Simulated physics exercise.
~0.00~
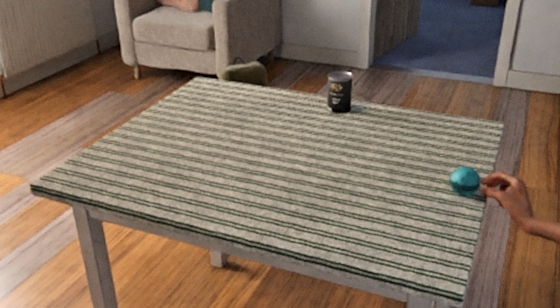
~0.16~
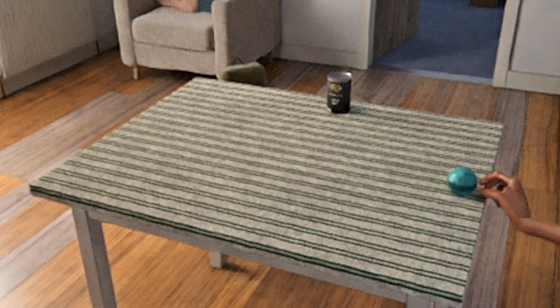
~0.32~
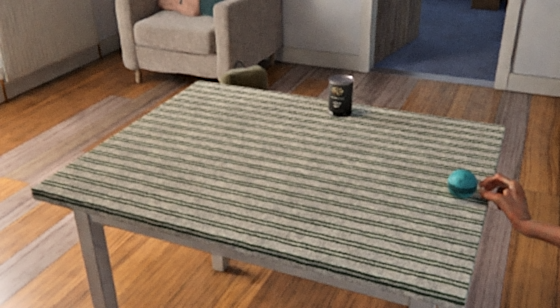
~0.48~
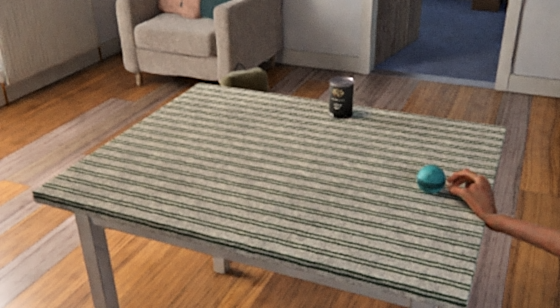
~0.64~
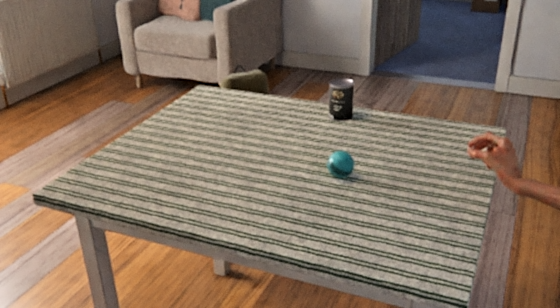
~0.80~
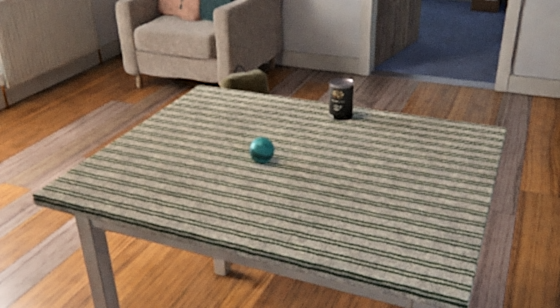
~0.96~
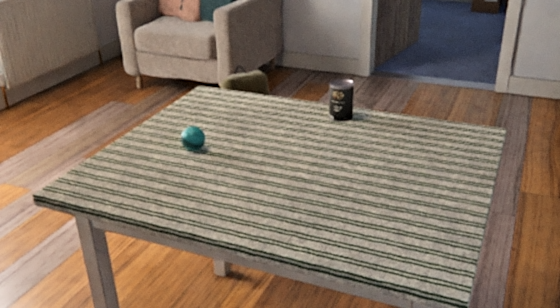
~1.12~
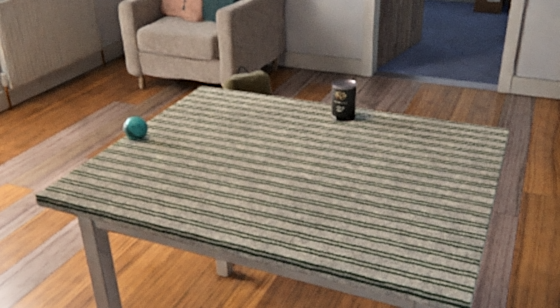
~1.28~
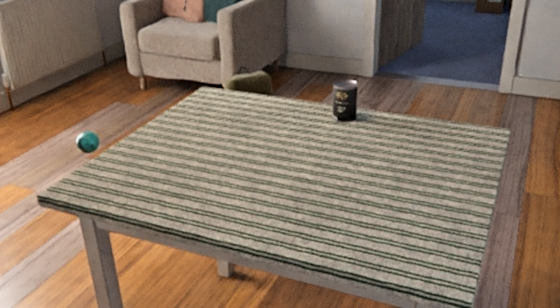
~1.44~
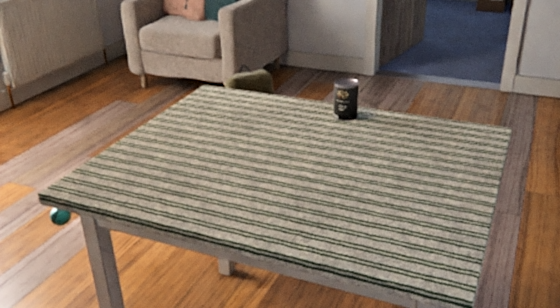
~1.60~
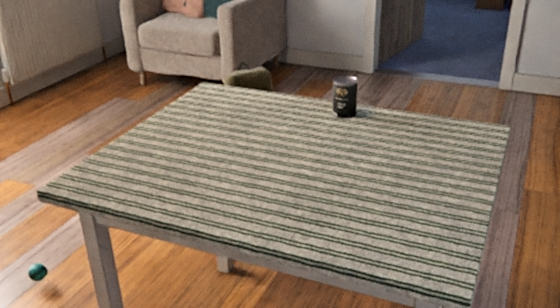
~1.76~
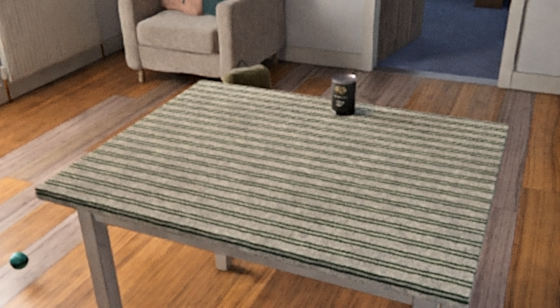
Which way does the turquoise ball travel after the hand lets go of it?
The turquoise ball rolls to the left across the striped table top.
A turquoise ball, pushed by a hand, rolls left across the table and falls off.
